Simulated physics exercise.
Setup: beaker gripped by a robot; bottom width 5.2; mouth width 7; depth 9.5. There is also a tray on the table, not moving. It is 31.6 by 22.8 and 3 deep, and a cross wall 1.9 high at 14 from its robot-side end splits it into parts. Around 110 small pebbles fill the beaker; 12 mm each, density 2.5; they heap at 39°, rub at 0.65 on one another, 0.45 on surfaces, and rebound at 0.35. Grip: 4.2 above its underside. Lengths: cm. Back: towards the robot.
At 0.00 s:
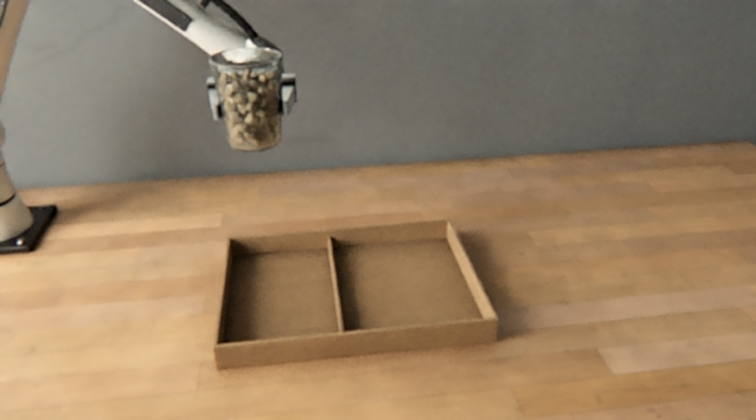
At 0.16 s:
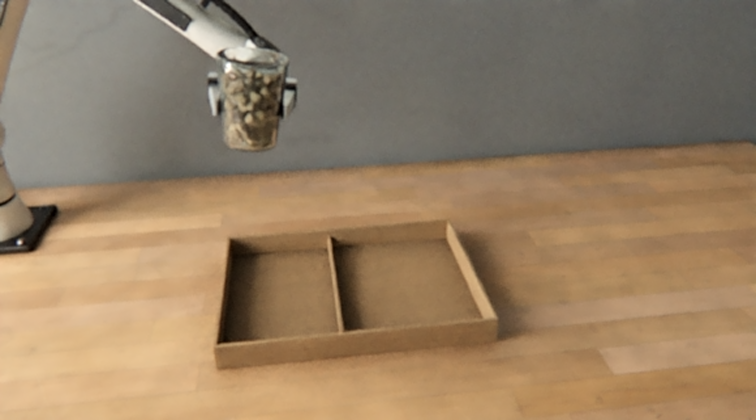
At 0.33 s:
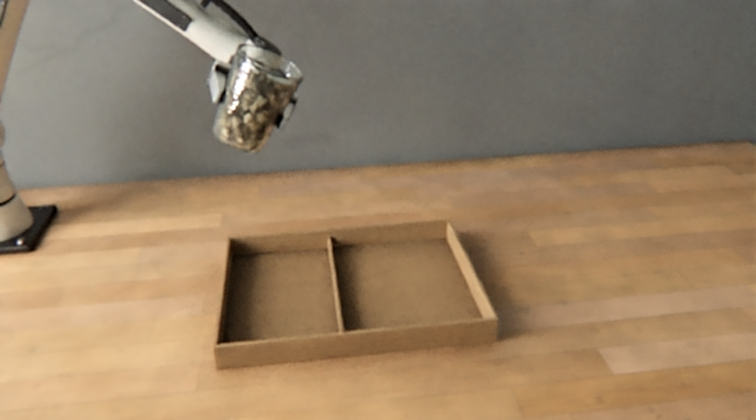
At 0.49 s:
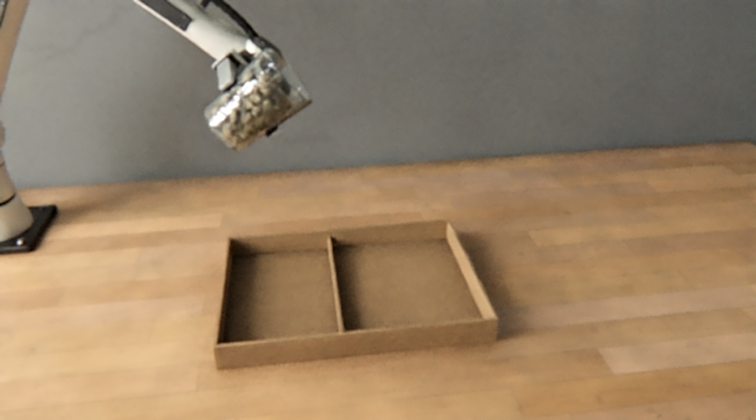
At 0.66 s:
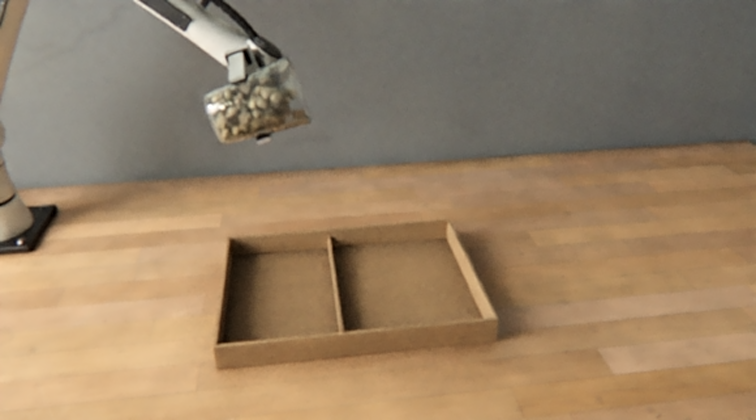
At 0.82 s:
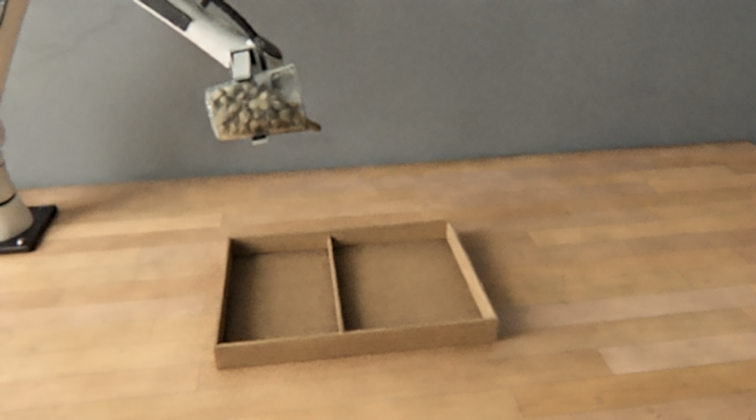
A robot arm held a clear beaker of small pebbles upright above a divided brown tray on a wooden table, then tilted it until it lay nearly sideways, the pebbles shifting toward its mouth.
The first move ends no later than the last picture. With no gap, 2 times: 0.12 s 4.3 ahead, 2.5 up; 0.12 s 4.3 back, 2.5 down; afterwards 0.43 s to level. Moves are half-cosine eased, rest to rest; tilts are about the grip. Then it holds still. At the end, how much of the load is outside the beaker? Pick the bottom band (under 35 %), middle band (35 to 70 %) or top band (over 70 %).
Top band.
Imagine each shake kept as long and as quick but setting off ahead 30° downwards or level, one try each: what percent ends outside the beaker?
I'd say close to 35 percent for the first and close to 75 percent for the second.
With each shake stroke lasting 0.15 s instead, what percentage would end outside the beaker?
It would be near 70 per cent.
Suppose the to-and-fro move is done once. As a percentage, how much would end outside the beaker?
Near 75 per cent.
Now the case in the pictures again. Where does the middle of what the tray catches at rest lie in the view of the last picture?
Approximately (403, 285) in pixels.
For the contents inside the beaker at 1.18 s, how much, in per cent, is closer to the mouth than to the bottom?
Near 75 in a hundred.
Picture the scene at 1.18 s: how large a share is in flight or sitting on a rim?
Logged share: Close to 9 per cent.
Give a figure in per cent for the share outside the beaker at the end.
About 90 %.
After 1.18 s, tilted 81° forward, highest piece 29 above the table; 66 in the far-side part, 28 in the beaker, 2 in the robot-side part, 10 in flight or on a rim.
After 1.55 s, tilted 31° forward, highest piece 30 above the table; 93 in the far-side part, 9 in the beaker, 3 in the robot-side part, 1 on the table or floor.
After 1.93 s, level, highest piece 24 above the table; 93 in the far-side part, 9 in the beaker, 3 in the robot-side part, 1 on the table or floor.
After 2.98 s, level, highest piece 24 above the table; 93 in the far-side part, 9 in the beaker, 3 in the robot-side part, 1 on the table or floor.
In the end, 93 in the far-side part, 9 in the beaker, 3 in the robot-side part, 1 on the table or floor. That is 92 % outside the beaker.
